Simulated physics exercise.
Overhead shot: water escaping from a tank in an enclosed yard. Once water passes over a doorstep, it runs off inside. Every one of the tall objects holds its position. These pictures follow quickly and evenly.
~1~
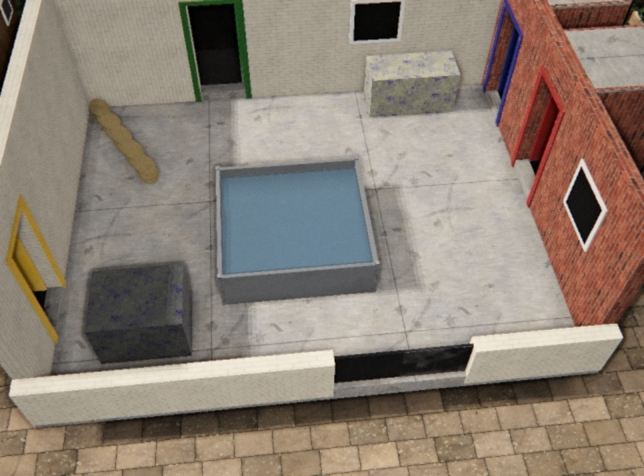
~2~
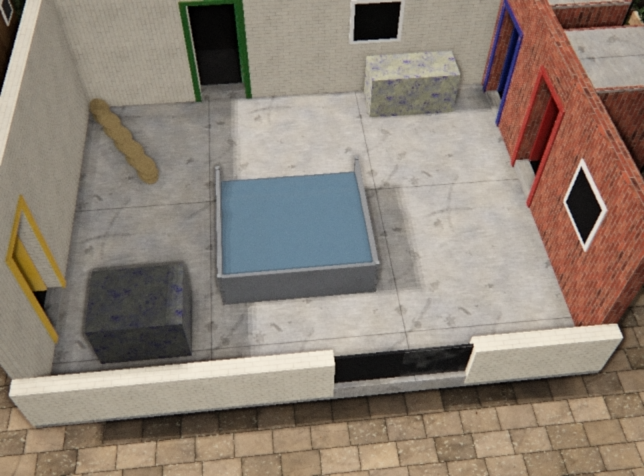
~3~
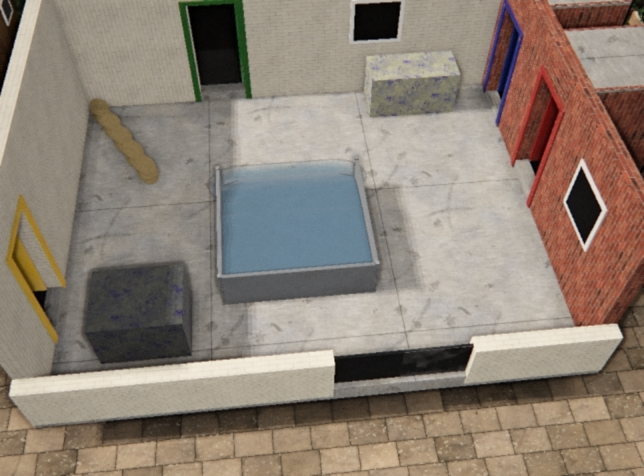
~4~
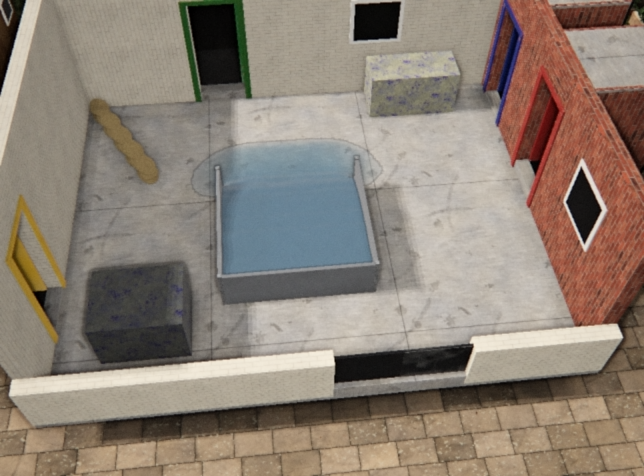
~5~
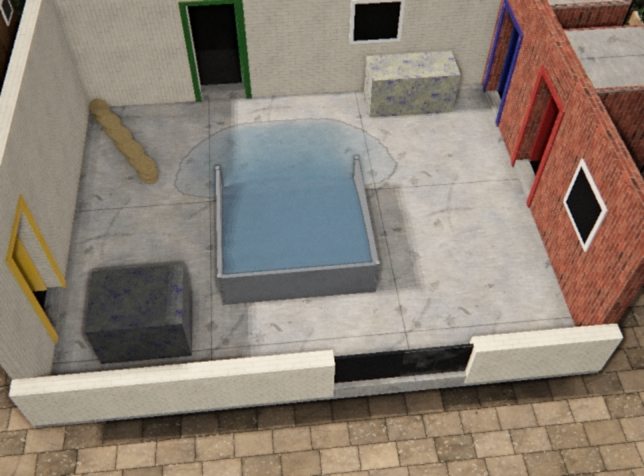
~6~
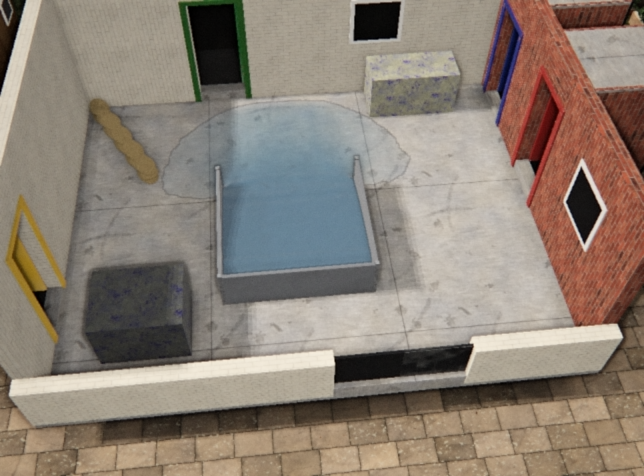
The footage shows an open tank of still water in a walled yard with coloured doorways; the tank's far side disappears, and water pours out through the gap, spreading across the grey floor in a widening, rounded sheet.
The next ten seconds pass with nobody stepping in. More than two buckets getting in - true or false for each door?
Green door: True; blue door: True; yellow door: True; red door: False.
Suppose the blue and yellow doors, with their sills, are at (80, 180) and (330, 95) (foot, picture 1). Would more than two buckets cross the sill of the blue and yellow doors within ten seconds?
My reading: The blue door stays within the limit, the yellow door exceeds the limit.
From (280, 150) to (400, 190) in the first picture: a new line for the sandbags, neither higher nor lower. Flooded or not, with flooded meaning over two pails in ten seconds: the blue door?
Taking it door by door, the blue one stays within the limit.
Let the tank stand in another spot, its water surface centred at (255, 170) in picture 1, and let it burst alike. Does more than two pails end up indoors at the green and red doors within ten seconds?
My reading: The green door overshoots it; the red door falls short.
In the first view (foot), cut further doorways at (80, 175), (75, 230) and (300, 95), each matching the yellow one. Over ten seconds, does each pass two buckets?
Door by door: Ends up below, ends up below, ends up above.
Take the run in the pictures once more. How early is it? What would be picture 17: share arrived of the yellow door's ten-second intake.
Estimated share: About 0 %.
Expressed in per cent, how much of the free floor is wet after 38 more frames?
It should be close to 75 %.
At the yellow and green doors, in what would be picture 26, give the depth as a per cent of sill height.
I'd put the first at close to 0 per cent and the second at close to 120 per cent.
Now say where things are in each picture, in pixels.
Still water in the open tank at (293, 217), in the first picture.
Water pours out on the open tank's far side and has run to a hidden place, in the second picture.
The front is at (212, 186), out from the gap on the open tank's far side, in the third picture.
Water pours out on the open tank's far side and has run to (199, 173), in the fourth picture.
The front is at (360, 133), out from the gap on the open tank's far side, in the fifth picture.
Water pours out on the open tank's far side and has run to (330, 105), in the sixth picture.
A moment on, water covers 30 % of the floor; the green door under two buckets in, the blue door not reached, the yellow door not reached, the red door not reached.
Next, water covers 30 % of the floor; the green door over two buckets in, the blue door wet at the sill, nothing in, the yellow door not reached, the red door not reached.
Then, water covers 45 % of the floor; the green door far over two buckets in, the blue door over two buckets in, the yellow door not reached, the red door wet at the sill, nothing in.
Later, water covers 75 % of the floor; the green door far over two buckets in, the blue door over two buckets in, the yellow door wet at the sill, nothing in, the red door wet at the sill, nothing in.
In the end, water covers 95 % of the floor; the green door far over two buckets in, the blue door over two buckets in, the yellow door over two buckets in, the red door wet at the sill, nothing in.
